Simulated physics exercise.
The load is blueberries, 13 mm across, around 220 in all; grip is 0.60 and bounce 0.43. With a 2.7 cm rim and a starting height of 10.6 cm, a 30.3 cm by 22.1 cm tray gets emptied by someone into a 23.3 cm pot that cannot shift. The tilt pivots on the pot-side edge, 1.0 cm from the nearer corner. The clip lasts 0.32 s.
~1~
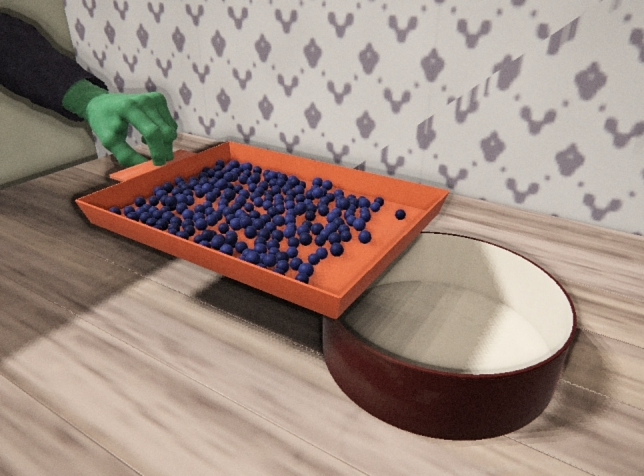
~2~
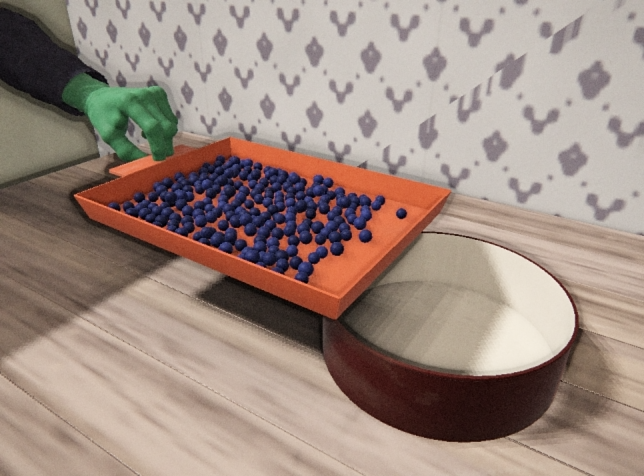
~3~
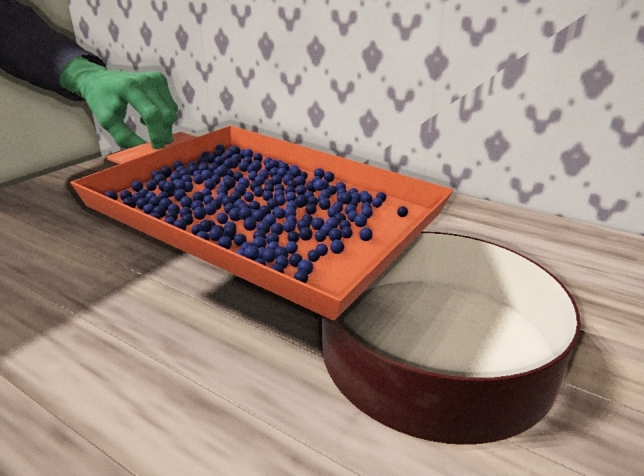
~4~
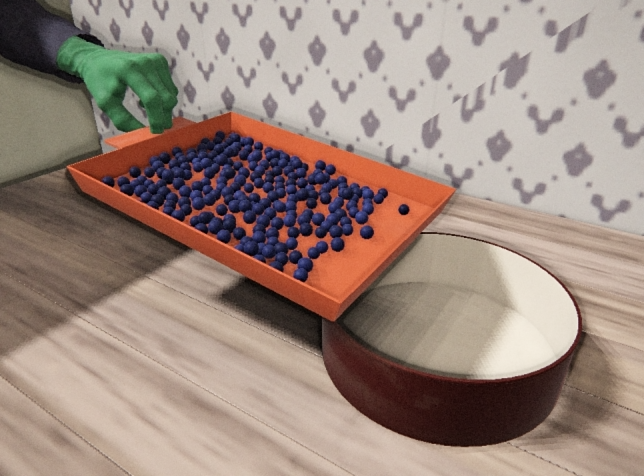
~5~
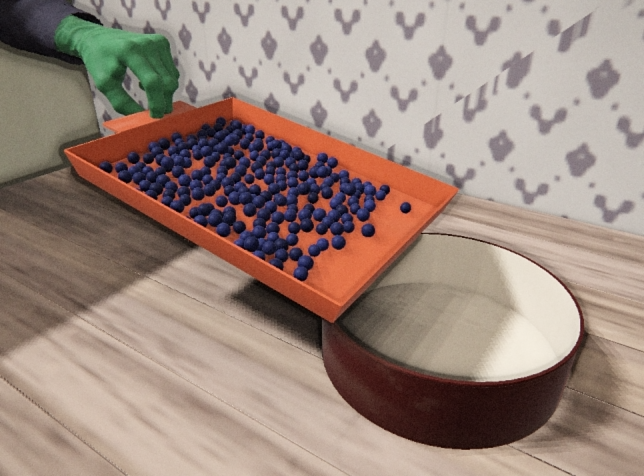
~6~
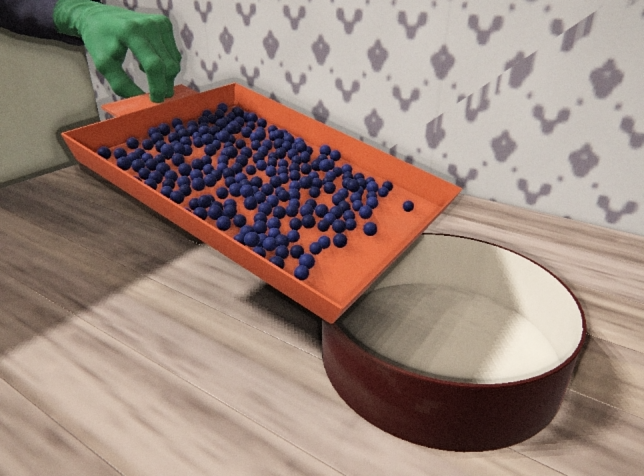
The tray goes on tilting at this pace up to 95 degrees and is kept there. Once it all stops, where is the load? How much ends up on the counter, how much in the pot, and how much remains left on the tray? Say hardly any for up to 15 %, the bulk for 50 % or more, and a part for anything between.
By place: Counter a part, pot the bulk, tray hardly any.
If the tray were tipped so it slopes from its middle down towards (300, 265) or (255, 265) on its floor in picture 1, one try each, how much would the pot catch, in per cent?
The share comes to roughly 5 in a hundred, then roughly 0 in a hundred.
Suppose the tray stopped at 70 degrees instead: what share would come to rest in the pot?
In that case some 20 per cent.
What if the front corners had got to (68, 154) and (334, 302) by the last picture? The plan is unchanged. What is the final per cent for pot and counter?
Split: Pot = 0, counter = 100.
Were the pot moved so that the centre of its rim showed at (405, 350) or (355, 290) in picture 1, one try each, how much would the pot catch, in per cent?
I'd say close to 85 percent for the first spot and 60 percent for the second.
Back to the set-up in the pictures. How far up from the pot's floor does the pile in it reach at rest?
Around 3.0 cm above the floor.
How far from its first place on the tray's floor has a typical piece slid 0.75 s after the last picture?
9 cm.
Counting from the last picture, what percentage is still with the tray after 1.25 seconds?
It's roughly 95 percent.
Then, 0.75 s after the last picture, tilt 51 degrees; the tray holds 100 %, the pot 0 %.
Then, 1.25 s after the last picture, tilt 77 degrees; the tray holds 95 %, the pot 0 %.
Then, 1.82 s after the last picture, tilt 95 degrees; the tray holds 5 %, the pot 65 %.
In the end, counter 30 %, pot 70 %, tray 0 %.
